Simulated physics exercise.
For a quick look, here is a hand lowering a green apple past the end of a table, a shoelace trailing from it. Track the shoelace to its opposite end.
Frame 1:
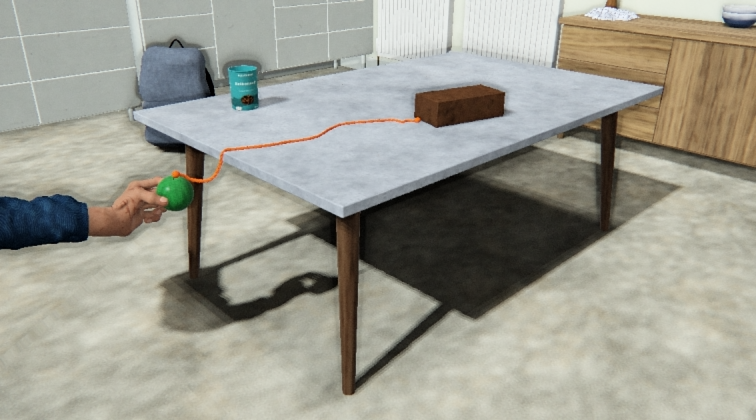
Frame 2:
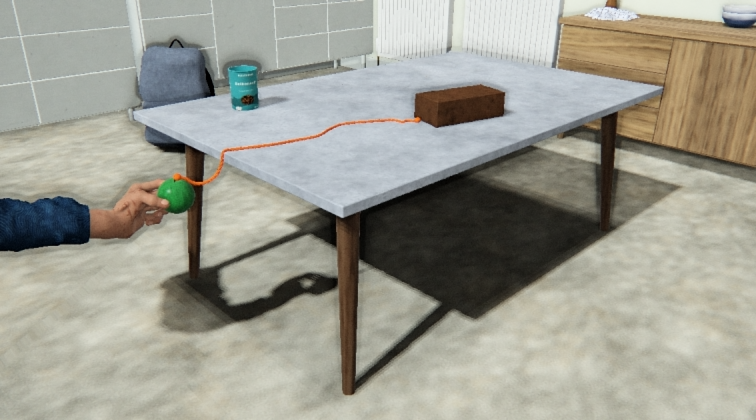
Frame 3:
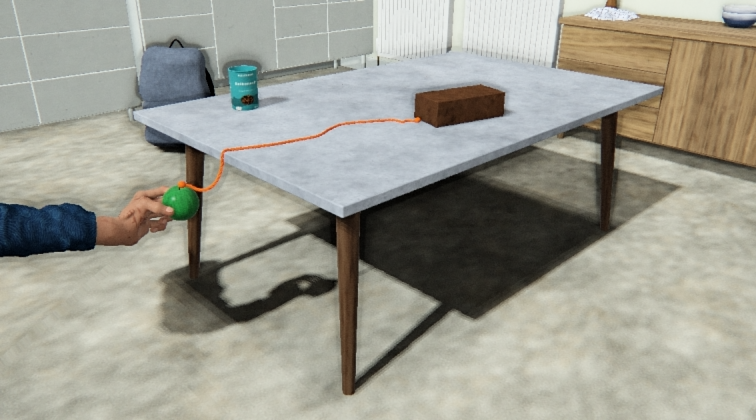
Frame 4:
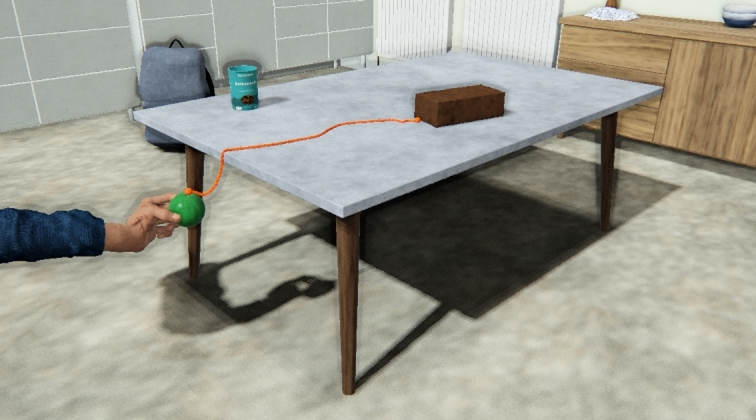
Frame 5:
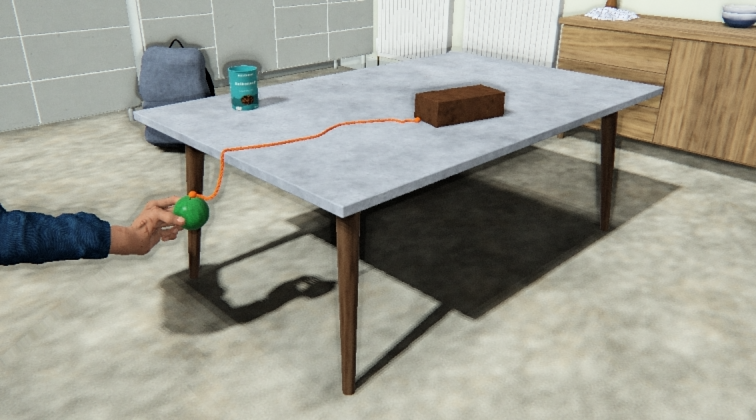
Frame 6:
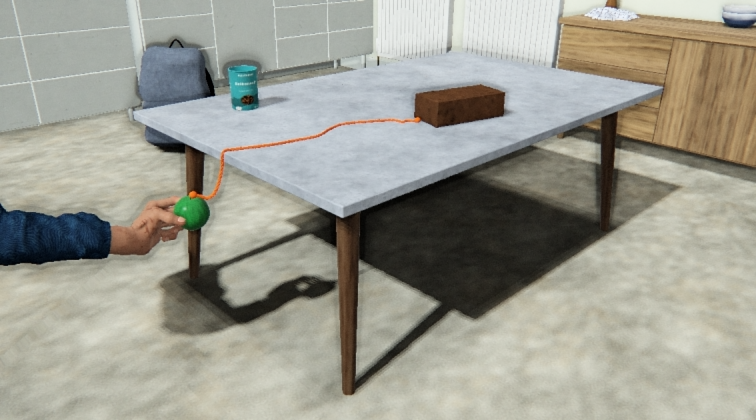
A hand holding a green apple beside a table, lowering it slightly rightward, an orange shoelace trailing to a brown brick.
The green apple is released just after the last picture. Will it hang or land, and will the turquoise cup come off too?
The green apple stays suspended; the turquoise cup stays put.
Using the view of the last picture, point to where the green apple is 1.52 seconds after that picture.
Around (271, 241).
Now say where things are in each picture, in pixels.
In the first frame, green apple (175, 193); brick (461, 92); turquoise cup (242, 68).
In the second frame, green apple (177, 196).
In the third frame, green apple (181, 203).
In the fourth frame, green apple (187, 209); shoelace through (361, 122) (310, 138).
In the fifth frame, green apple (192, 213); shoelace through (361, 122) (310, 138).
In the sixth frame, green apple (192, 213); brick (461, 92); turquoise cup (242, 68); shoelace tied to the brick, with little slack.
Then, 0.62 s after the last picture, apple below the edge near (271, 244); brick unmoved; cup unmoved.
Then, 1.52 s after the last picture, apple below the edge near (272, 241); brick unmoved; cup unmoved.
At rest, apple below the edge near (239, 263); brick unmoved; cup unmoved. The green apple ends up dangling and the turquoise cup keeps its place.
